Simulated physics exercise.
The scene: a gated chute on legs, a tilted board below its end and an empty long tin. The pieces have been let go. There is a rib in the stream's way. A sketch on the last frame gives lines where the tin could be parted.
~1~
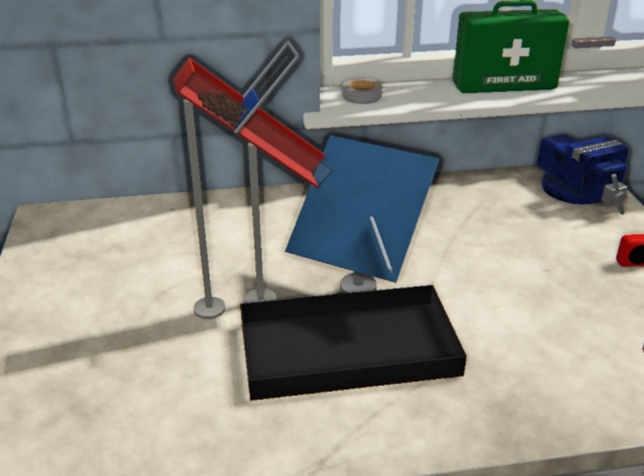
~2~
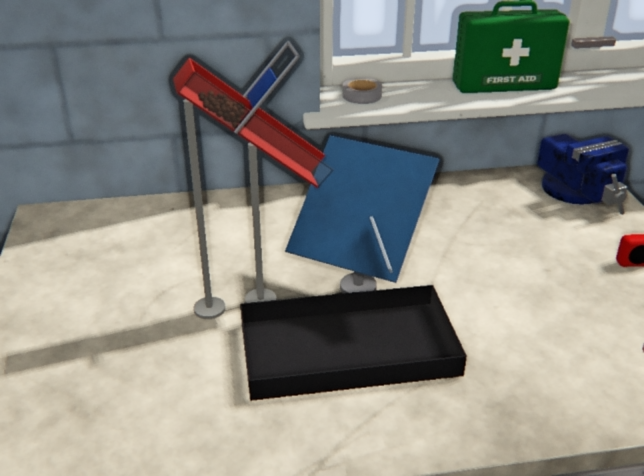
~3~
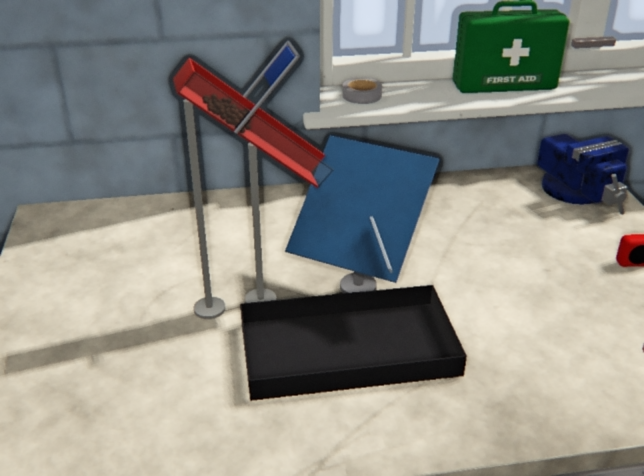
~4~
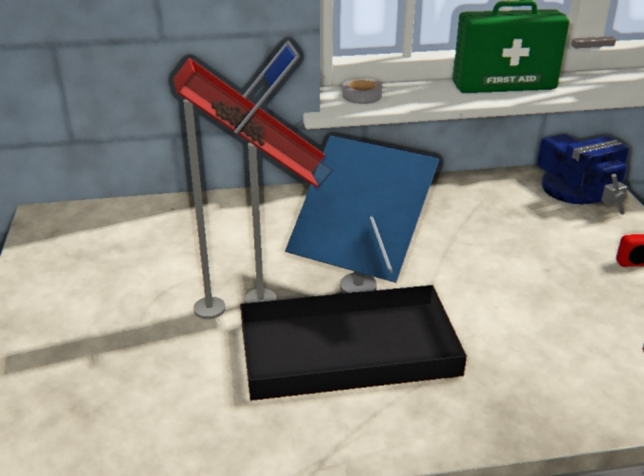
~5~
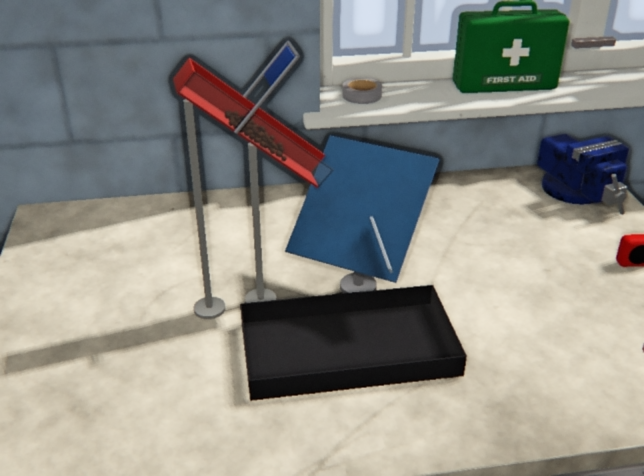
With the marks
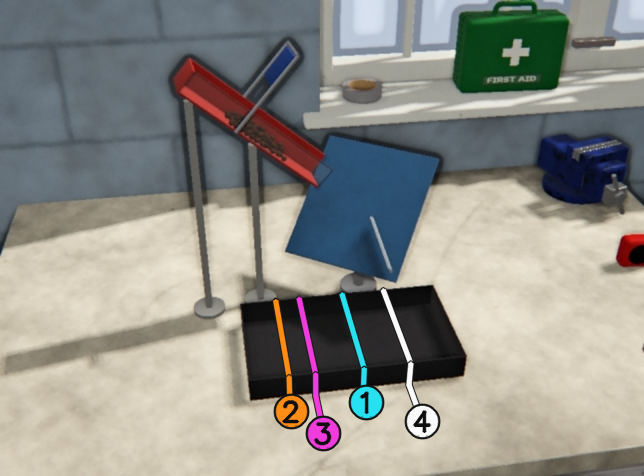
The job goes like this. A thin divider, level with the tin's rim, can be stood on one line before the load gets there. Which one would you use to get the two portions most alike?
Go for 1.
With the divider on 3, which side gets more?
The right side.
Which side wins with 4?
Left.
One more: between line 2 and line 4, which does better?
Here it is line 4.
On the marked copy, line 1 crosses the front rim at (364, 367); line 2 crosses the front rim at (288, 376); line 3 crosses the front rim at (315, 373); line 4 crosses the front rim at (410, 362).
If 1 is chosen, of what is caught, roughly a third on the left of the divider, roughly two thirds on the right.
If 2 is chosen, of what is caught, not one piece on the left of the divider, every piece on the right.
If 3 is chosen, of what is caught, about a tenth on the left of the divider, almost all on the right.
If 4 is chosen, of what is caught, the larger part on the left of the divider, roughly a quarter on the right.
